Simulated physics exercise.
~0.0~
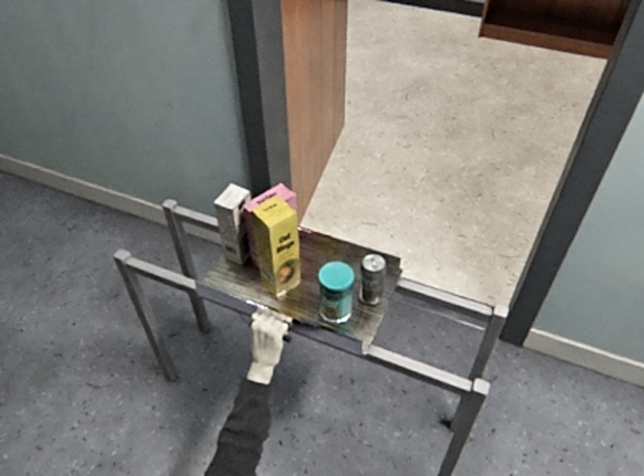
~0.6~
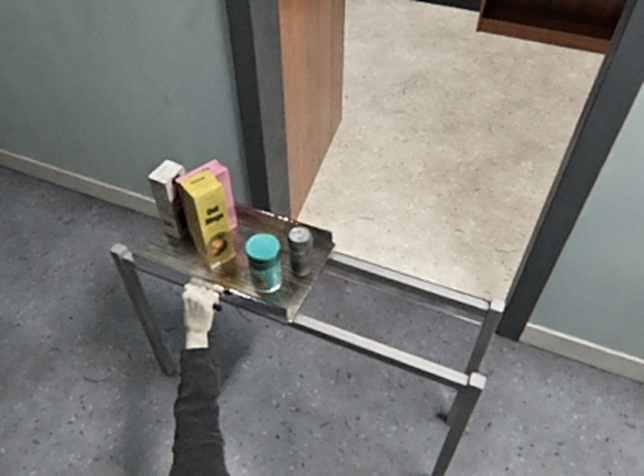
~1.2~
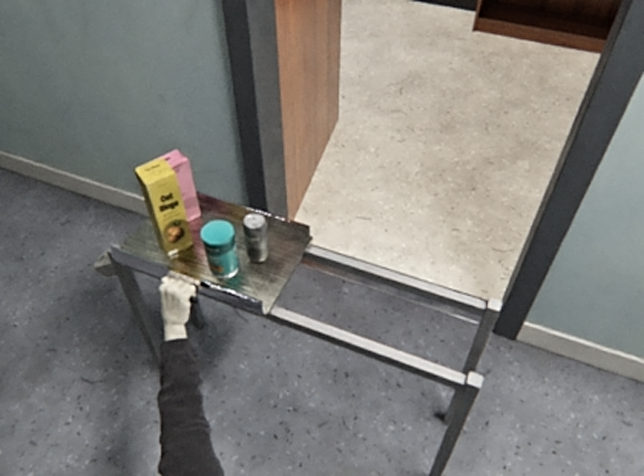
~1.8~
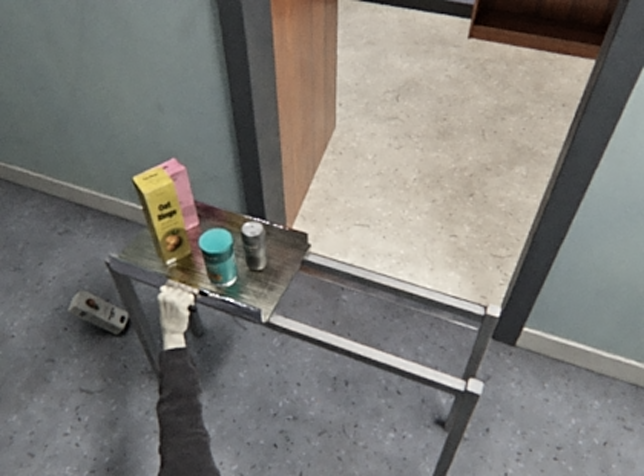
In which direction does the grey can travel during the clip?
The grey can moves to the left, staying upright on the tray as it is pushed along.
